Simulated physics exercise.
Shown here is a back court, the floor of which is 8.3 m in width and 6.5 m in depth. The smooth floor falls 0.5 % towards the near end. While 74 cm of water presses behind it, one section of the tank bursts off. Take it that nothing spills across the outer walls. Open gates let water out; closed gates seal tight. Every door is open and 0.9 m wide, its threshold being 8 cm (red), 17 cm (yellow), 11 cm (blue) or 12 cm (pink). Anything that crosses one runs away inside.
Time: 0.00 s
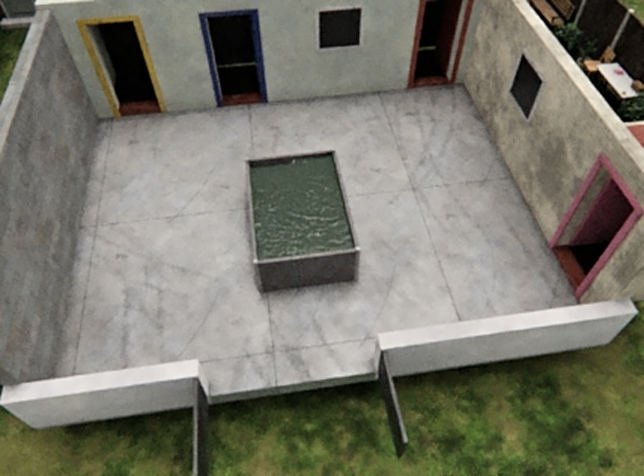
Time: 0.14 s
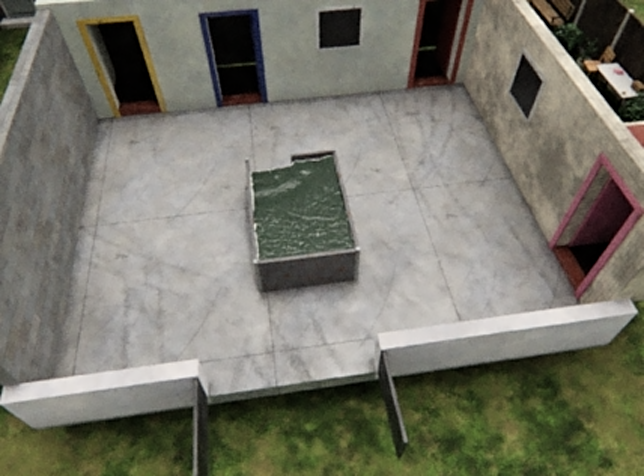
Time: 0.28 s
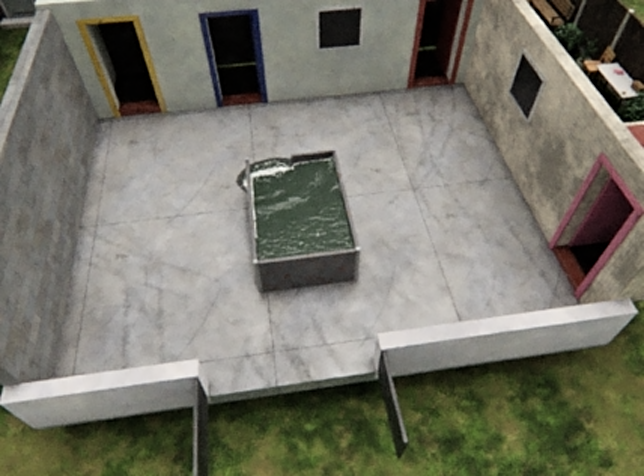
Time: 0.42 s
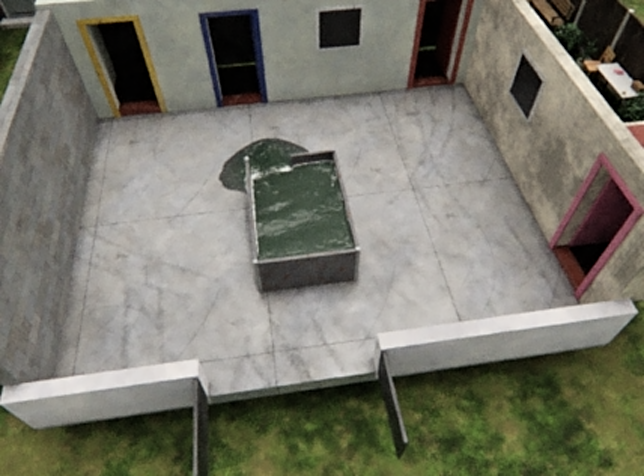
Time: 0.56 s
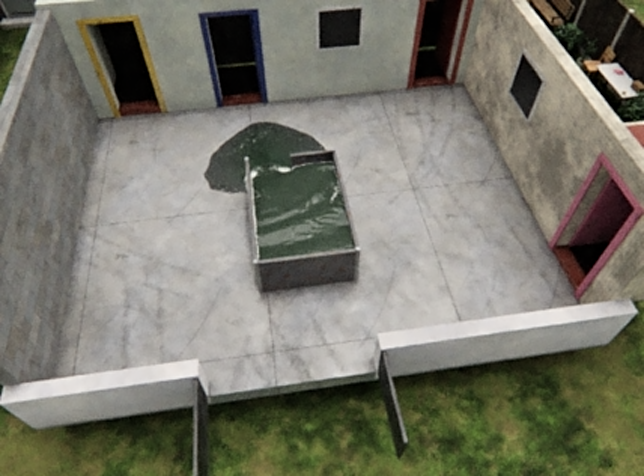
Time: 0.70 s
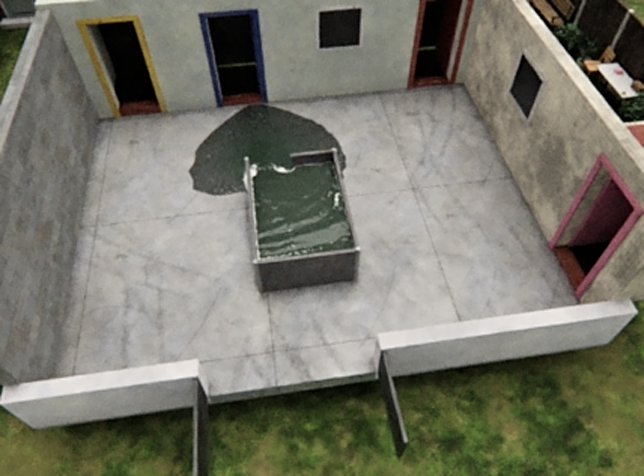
Dark green water poured from the far side of a raised tank in a walled courtyard after part of its back wall broke away, spreading into a wide puddle across the pale floor behind it.
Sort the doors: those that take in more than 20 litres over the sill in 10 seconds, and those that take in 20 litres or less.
Sorted: The red door takes in 20 litres or less; the yellow door takes in 20 litres or less; the blue door takes in more; the pink door takes in 20 litres or less.
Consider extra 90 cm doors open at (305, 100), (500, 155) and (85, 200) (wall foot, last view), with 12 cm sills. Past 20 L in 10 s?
Per doorway, in order: Sufficient / insufficient / insufficient.
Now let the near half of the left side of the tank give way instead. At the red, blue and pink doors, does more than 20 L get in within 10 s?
Red door doesn't reach it, blue door doesn't reach it, pink door doesn't reach it.
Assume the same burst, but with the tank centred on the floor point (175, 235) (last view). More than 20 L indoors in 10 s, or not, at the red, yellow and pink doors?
Red: Within limit; yellow: Too much; pink: Within limit.
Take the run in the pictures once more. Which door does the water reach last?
Result: Pink door.
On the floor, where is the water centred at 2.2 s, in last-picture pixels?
I'd put it close to (279, 191).
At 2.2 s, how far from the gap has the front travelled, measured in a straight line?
It comes to some 4.4 metres.
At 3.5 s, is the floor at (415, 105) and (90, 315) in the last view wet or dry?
I'd call them drenched and then spared.
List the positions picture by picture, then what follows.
The first picture shows the tank at (298, 205) is whole and still, 74 cm deep.
In the second picture, the front is at a hidden place, 0.5 m from the gap on the tank's far side; 0.2 m2 of floor is under water; 74 cm left at the back of the tank.
In the third picture, water pours out on the tank's far side and has run 0.8 m, to a hidden place; typically 10 cm deep outside, 74 cm at the tank's back.
In the fourth picture, water pours out on the tank's far side and has run 1.4 m, to (276, 141); typically 6 cm deep outside, 74 cm at the tank's back.
In the fifth picture, water pours out on the tank's far side and has run 1.9 m, to (254, 126); typically 5 cm deep outside, 74 cm at the tank's back.
In the sixth picture, the front is at (250, 109), 2.5 m from the gap on the tank's far side; 5.1 m2 of floor is under water; 69 cm left at the back of the tank.
After 1.4 s water covers 20 % of the floor and is deepest (32 cm) near (263, 181); red door not reached, yellow door not reached, blue door 20 cm at the sill, 36 L in, pink door not reached.
After 2.2 s water covers 25 % of the floor and is deepest (34 cm) near (99, 122); red door not reached, yellow door 14 cm at the sill, 0 L in, blue door 27 cm at the sill, 121 L in, pink door not reached.
After 3.5 s water covers 35 % of the floor and is deepest (22 cm) near (108, 122); red door 4 cm at the sill, 0 L in, yellow door 14 cm at the sill, 0 L in, blue door 19 cm at the sill, 199 L in, pink door not reached.
After 6.0 s water covers 60 % of the floor and is deepest (16 cm) near (107, 127); red door 7 cm at the sill, 2 L in, yellow door 13 cm at the sill, 1 L in, blue door 12 cm at the sill, 235 L in, pink door 2 cm at the sill, 0 L in.
After 10.0 s water covers 90 % of the floor and is deepest (9 cm) near (49, 403); red door 6 cm at the sill, 4 L in, yellow door 7 cm at the sill, 1 L in, blue door 6 cm at the sill, 237 L in, pink door 3 cm at the sill, 0 L in.
